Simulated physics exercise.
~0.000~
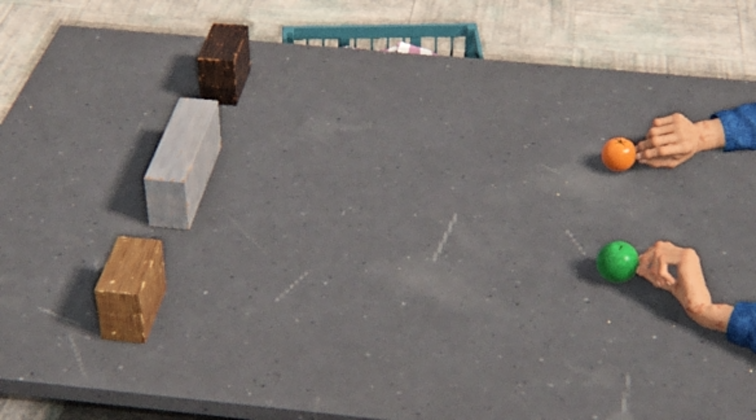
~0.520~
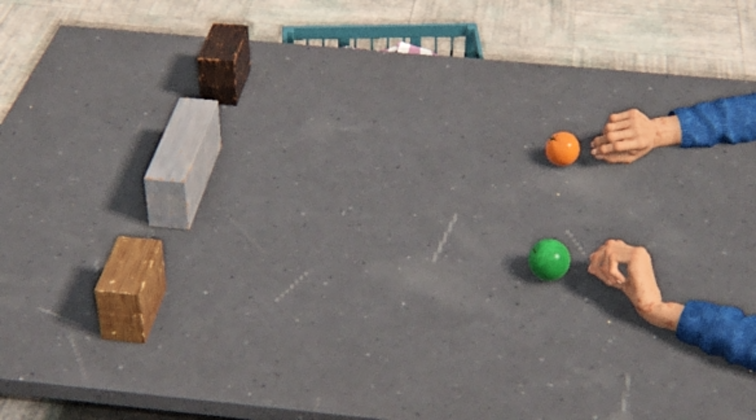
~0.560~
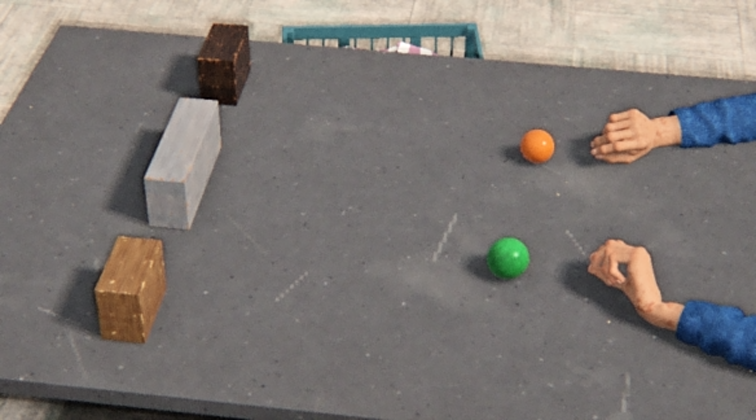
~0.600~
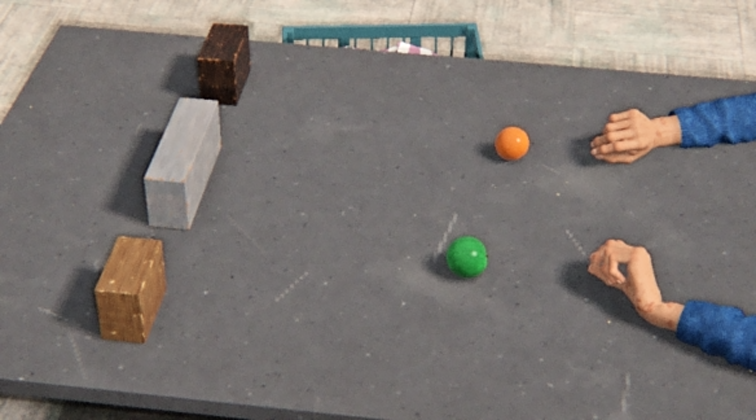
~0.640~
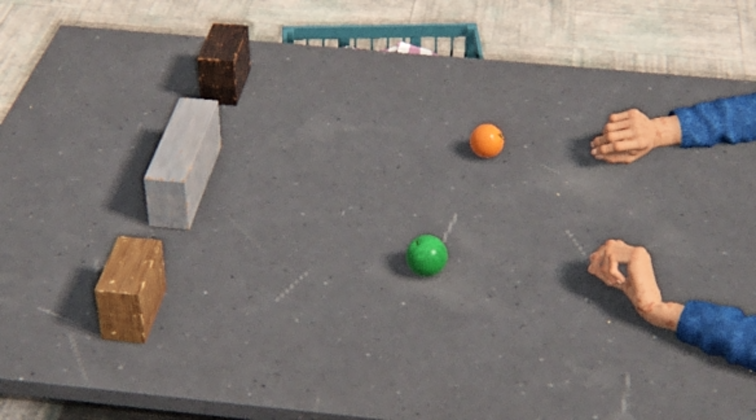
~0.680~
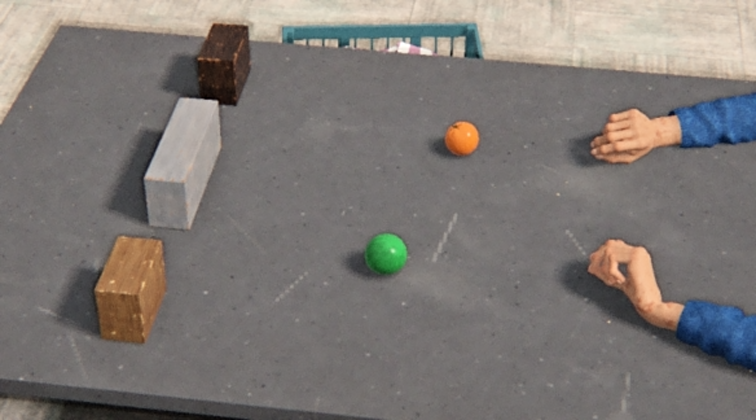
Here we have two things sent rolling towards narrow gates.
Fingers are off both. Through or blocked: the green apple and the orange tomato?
Green apple through, orange tomato through.
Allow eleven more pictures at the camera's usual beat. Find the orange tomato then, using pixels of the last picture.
It should be at about (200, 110).
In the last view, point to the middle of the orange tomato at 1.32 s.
I'd look close to pixel (84, 100).
After 1.32 s, green apple heading on; orange tomato heading on near (84, 100).
In the end (2.3 s), the green apple gets between the blocks; the orange tomato gets between the blocks.
